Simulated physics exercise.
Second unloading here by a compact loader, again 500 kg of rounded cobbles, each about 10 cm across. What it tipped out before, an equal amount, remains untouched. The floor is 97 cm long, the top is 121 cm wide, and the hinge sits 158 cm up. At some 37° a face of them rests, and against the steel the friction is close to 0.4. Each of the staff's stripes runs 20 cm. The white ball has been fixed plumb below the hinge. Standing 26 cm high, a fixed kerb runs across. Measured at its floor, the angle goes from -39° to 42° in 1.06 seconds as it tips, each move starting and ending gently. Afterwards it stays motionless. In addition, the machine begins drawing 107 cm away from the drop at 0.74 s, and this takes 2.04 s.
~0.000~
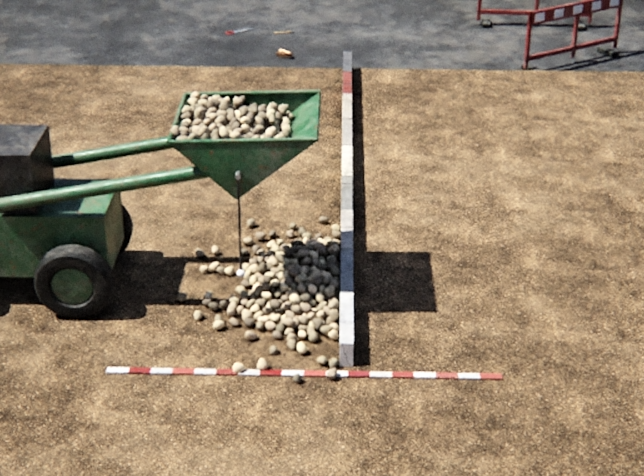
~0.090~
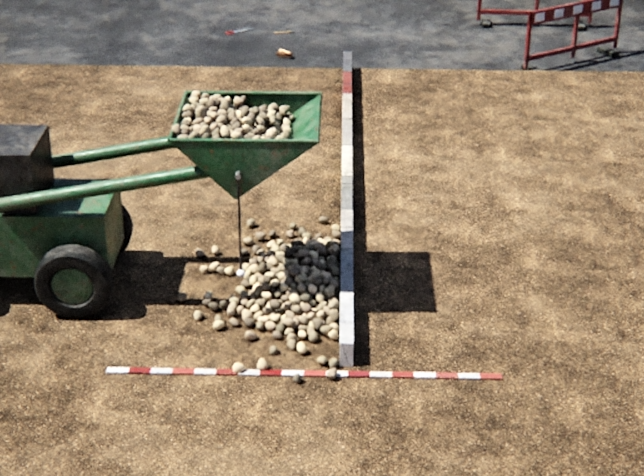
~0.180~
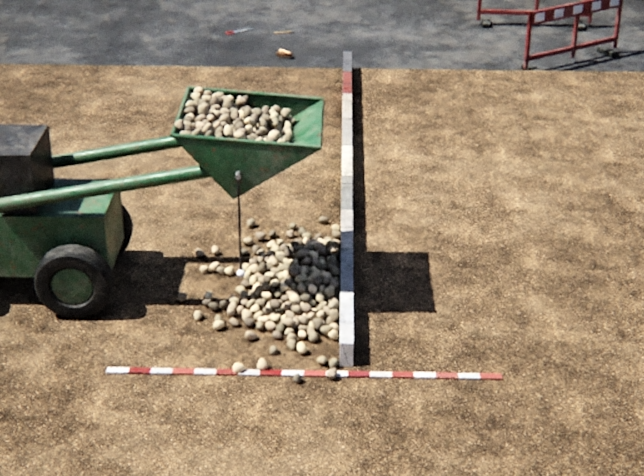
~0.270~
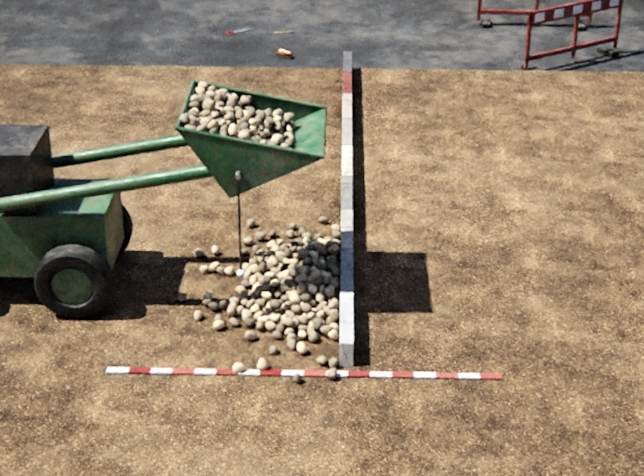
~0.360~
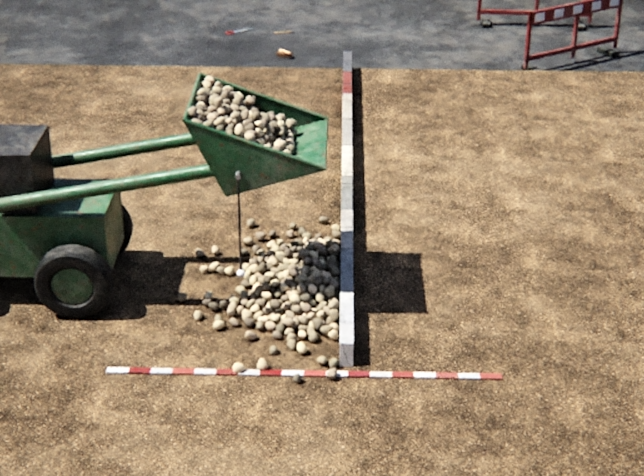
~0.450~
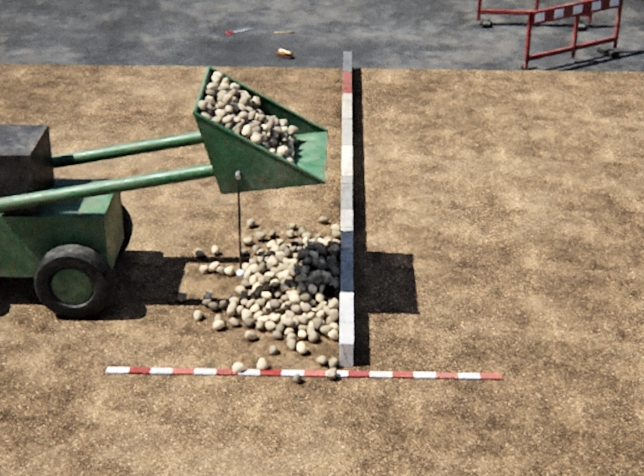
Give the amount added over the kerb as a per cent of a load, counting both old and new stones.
About 24 per cent of a load.
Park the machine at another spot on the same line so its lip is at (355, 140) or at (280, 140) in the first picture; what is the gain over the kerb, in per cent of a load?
The first would add some 65 per cent and the second some 5 per cent.
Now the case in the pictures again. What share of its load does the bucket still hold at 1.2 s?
Still inside: Some 45 %.
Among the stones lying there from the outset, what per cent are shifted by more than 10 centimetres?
Close to 10 in a hundred of them.
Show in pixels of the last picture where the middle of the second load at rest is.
I'd say close to (320, 274).
After 0.8 s the floor is at 30°; in per cent of one load, 100 in the bucket, 100 on this side of the kerb; the foremost stones are at (336, 269).
After 1.2 s the floor is at 42°; in per cent of one load, 43 in the bucket, 157 on this side of the kerb; the foremost stones are at (343, 262).
After 3.2 s the floor is at 42°; in per cent of one load, 0 in the bucket, 176 on this side of the kerb, 24 over the kerb; the foremost stones are at (530, 308).
After 6.1 s the floor is at 42°; in per cent of one load, 0 in the bucket, 176 on this side of the kerb, 24 over the kerb; the foremost stones are at (530, 308). Net gain over the kerb, 24.
